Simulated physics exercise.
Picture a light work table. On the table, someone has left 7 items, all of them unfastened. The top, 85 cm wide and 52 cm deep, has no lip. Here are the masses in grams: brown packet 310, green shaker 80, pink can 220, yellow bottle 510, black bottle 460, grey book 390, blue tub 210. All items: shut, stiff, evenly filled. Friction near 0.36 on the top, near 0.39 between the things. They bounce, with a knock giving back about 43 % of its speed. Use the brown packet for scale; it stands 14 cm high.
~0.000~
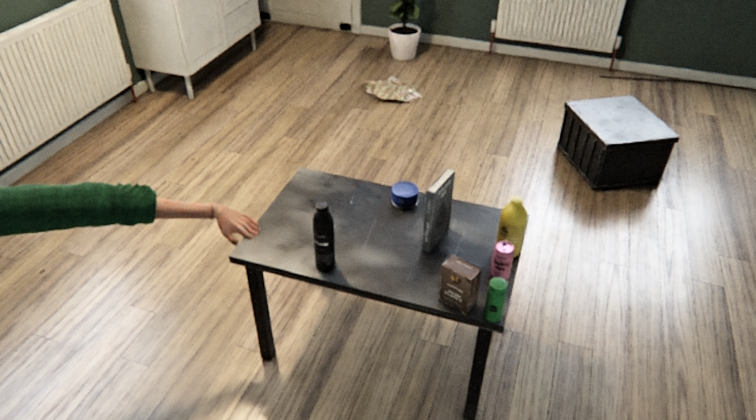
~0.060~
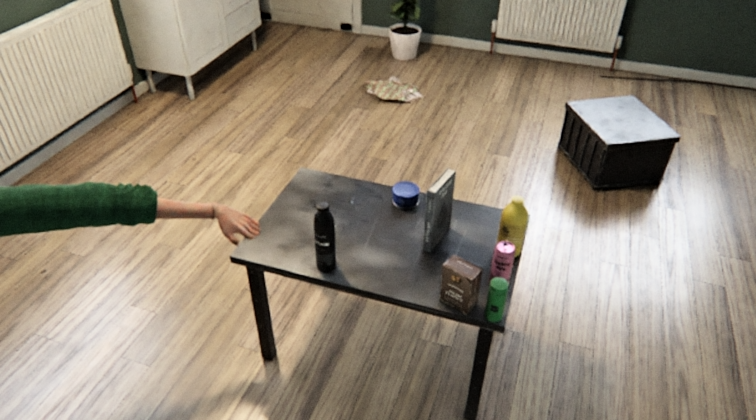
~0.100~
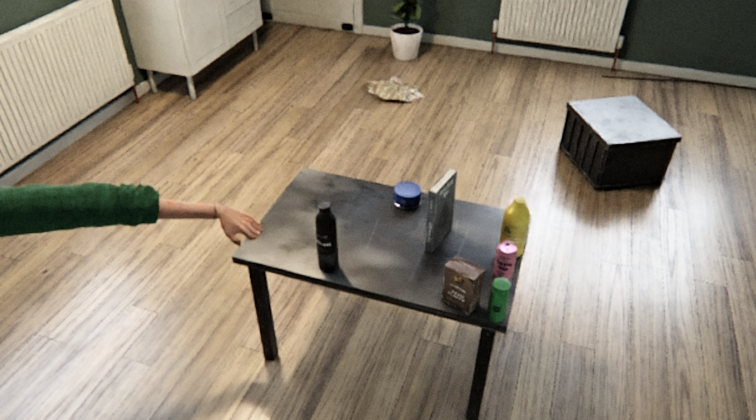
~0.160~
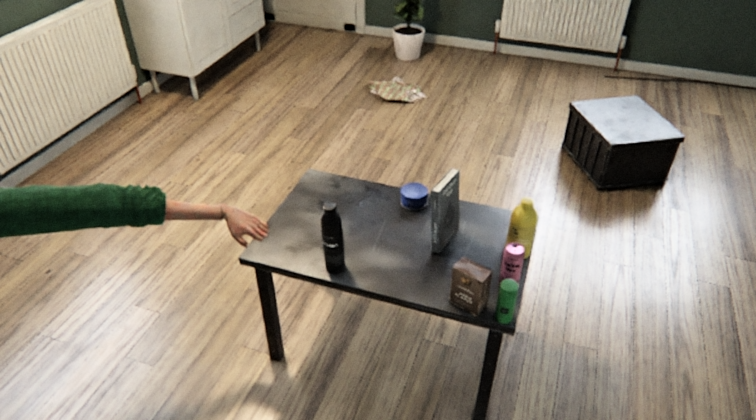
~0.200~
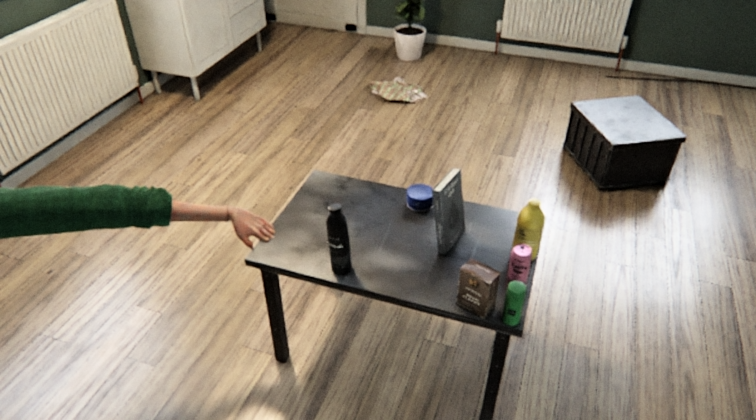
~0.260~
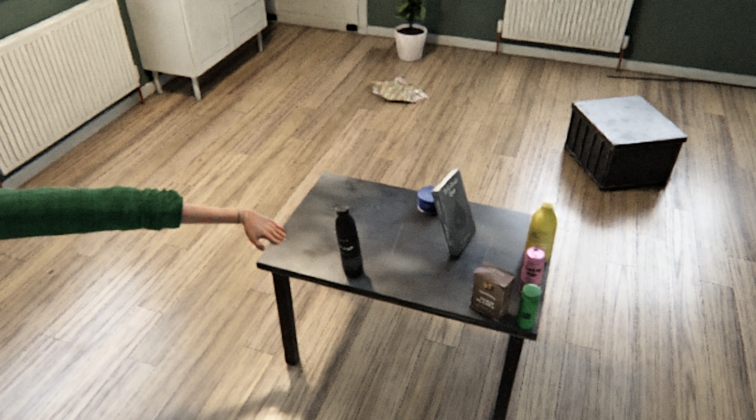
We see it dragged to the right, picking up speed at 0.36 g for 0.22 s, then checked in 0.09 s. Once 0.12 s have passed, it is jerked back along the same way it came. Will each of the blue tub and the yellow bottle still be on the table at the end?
Blue tub - safe; yellow bottle - overboard.
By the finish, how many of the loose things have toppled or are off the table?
In total, 5.
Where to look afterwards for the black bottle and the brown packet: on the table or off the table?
The black bottle stays within bounds; the brown packet stays within bounds.
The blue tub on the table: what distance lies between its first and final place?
Roughly 4 cm.
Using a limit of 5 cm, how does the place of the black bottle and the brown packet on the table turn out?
Black bottle: Is displaced. Brown packet: Remains in place.
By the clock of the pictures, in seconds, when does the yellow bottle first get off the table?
Time: Approximately 0.4 s.
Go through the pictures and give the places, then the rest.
In the first picture, blue tub (405, 195); yellow bottle (512, 225).
In the second picture, pink can (502, 267); black bottle (325, 236).
In the third picture, grey book (441, 211); brown packet (463, 285).
In the fourth picture, table along by 2 cm; grey book (446, 211) tilted 5°; green shaker (506, 302).
In the fifth picture, table along by 3 cm; grey book (449, 211) tilted 9°; black bottle (338, 239) tilted 3°.
In the sixth picture, table along by 7 cm; blue tub (431, 200); yellow bottle (542, 231).
By 0.56 s, table along by 11 cm; green shaker, pink can and yellow bottle now off the table; blue tub 6 cm from its spot near (461, 204); grey book on its side.
By 0.76 s, table along by 1 cm; blue tub 7 cm from its spot near (434, 198); black bottle on its side; grey book on its side.
By 0.96 s, blue tub 4 cm from its spot near (423, 196); black bottle on its side; grey book on its side.
When it is over (1.5 s), off the table, green shaker, pink can and yellow bottle; lying over on the table, black bottle and grey book; the other 2 within 5 cm of the start. In the last view, blue tub near (423, 196).
